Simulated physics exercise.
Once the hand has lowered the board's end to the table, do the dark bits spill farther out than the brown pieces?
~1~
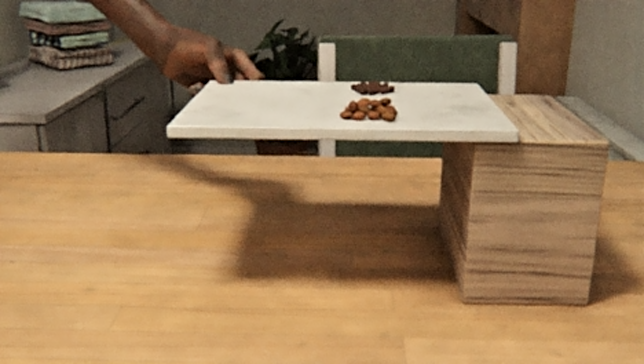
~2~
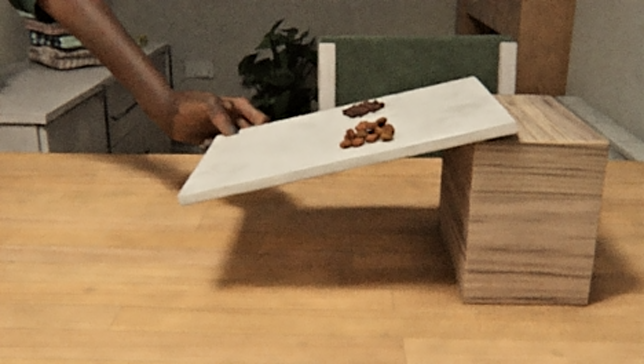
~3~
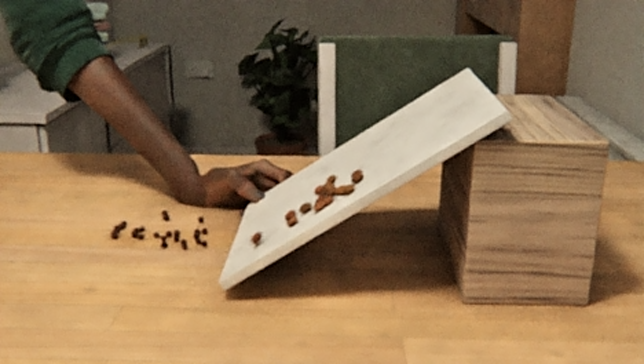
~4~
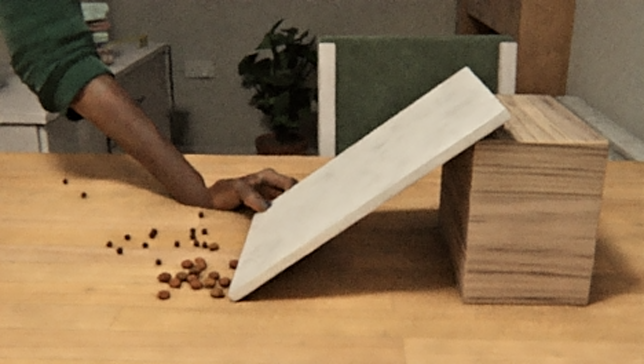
Yes, the small dark bits scatter farther left along the table, while the brown pieces mostly gather near the foot of the board.
